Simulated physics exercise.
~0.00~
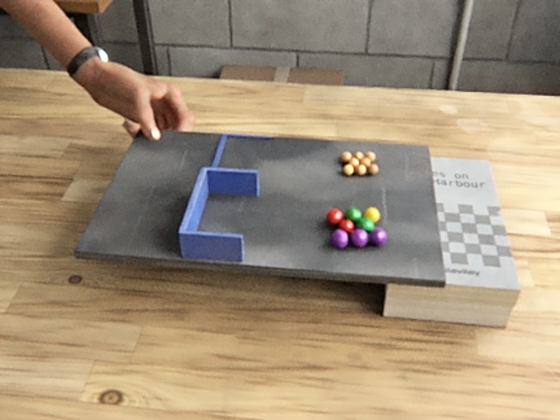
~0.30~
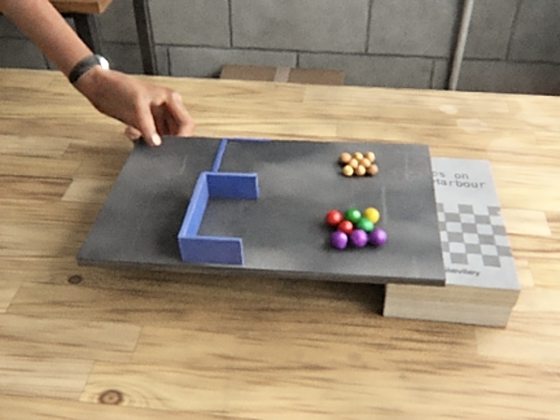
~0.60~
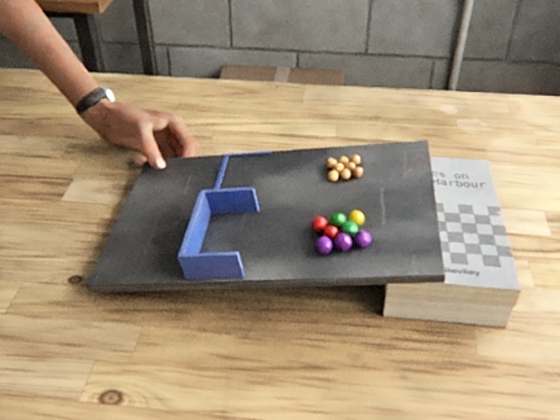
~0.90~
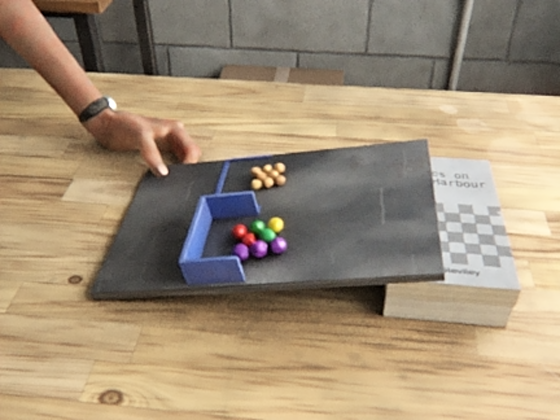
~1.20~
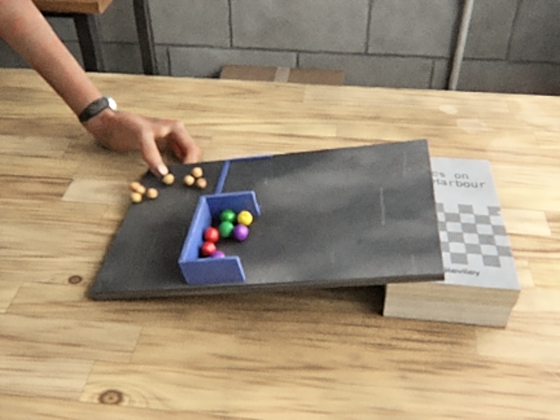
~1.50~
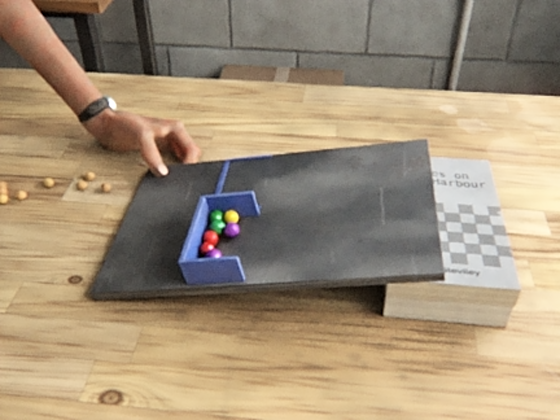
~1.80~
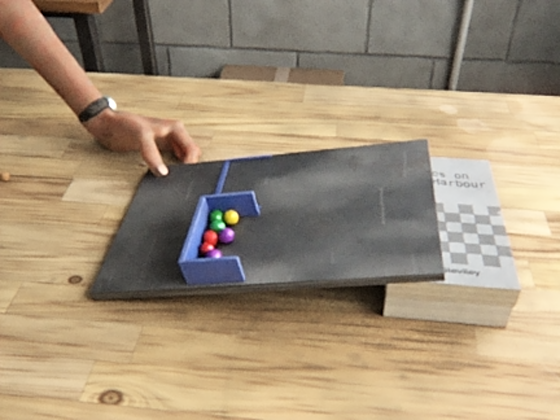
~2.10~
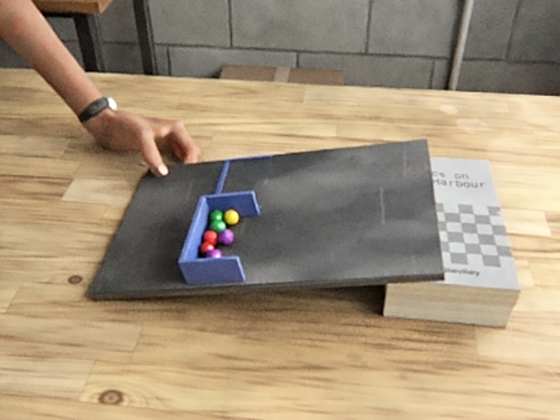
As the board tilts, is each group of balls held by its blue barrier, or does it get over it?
The colourful balls in front are stopped by their blue fence, but the tan balls at the back get over their low blue strip and roll off the board.
